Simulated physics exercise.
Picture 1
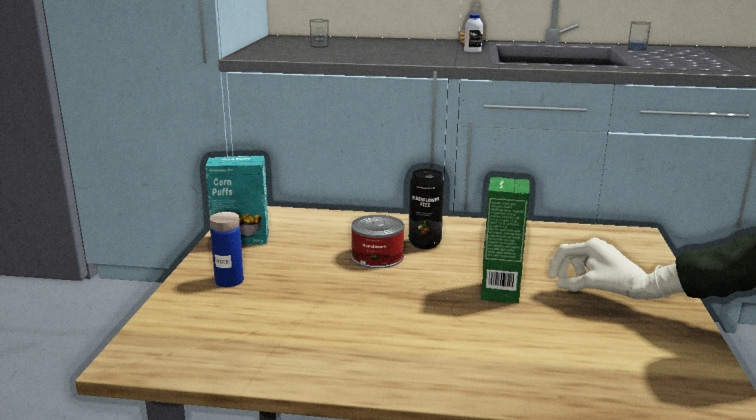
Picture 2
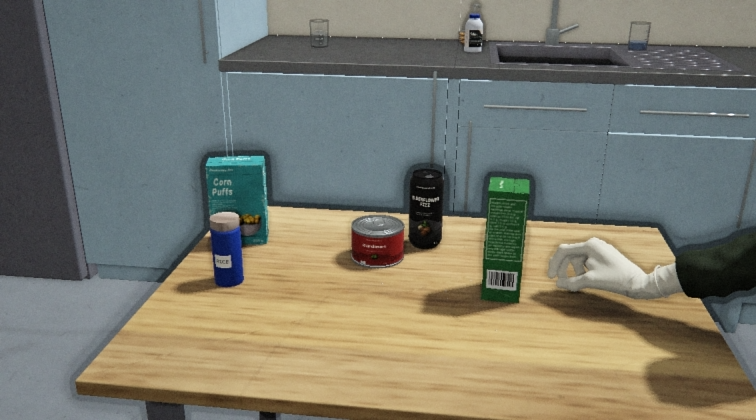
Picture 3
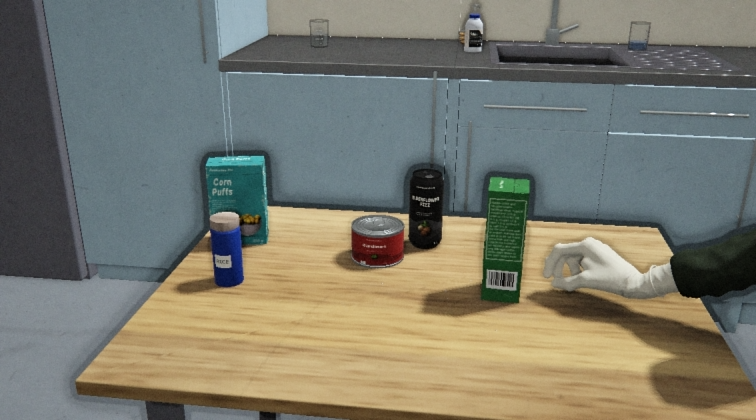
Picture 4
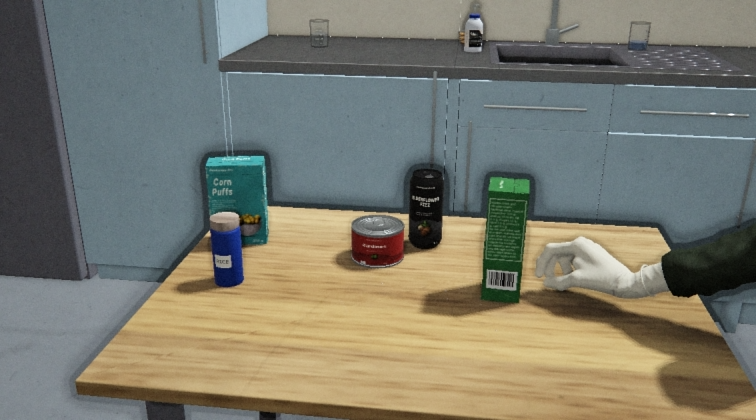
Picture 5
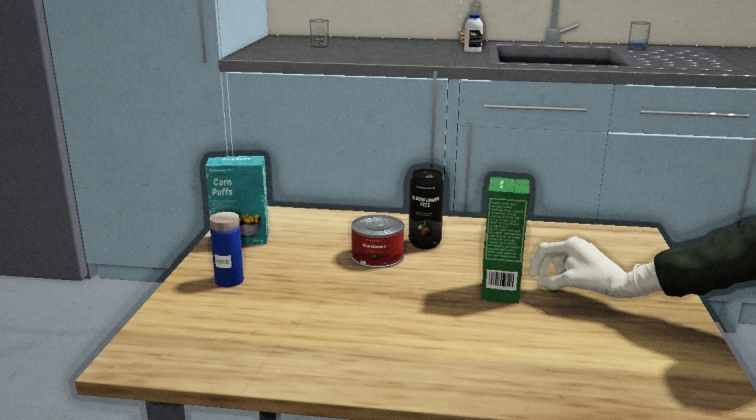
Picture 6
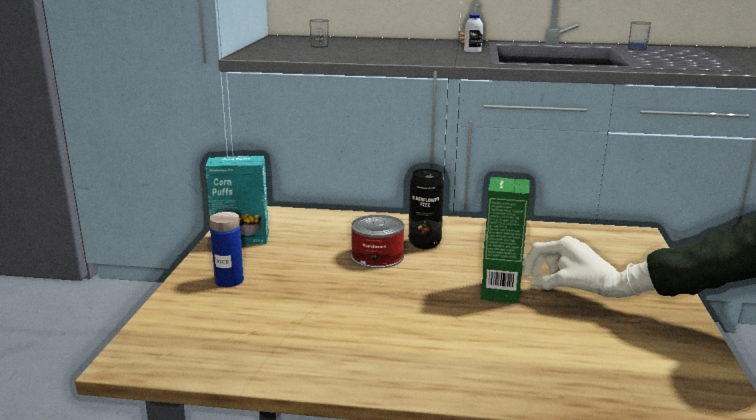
A white-gloved hand in a dark sleeve reaches in from the right over a light wooden table, seen from slightly above in a kitchen with pale blue cabinets. A teal Corn Puffs box and a blue cylinder stand at left, a red can and black container near the middle, and a green carton at right. The hand inches left toward the carton, while everything else and the camera stay still.
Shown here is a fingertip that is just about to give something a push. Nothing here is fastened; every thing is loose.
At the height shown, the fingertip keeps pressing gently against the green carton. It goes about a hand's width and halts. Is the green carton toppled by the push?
No: My guess is it holds its balance.
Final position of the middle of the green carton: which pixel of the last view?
Roughly (431, 235).
Then, 0.30 s past the last view, green carton displaced a little near (483, 239).
Then, 0.60 s past the last view, green carton displaced about its own width near (459, 237).
Then, 1.00 s past the last view, green carton displaced well along near (430, 235).
Finally, moved from the start, green carton. Final places as the last picture's camera would see them, green carton near (430, 235).
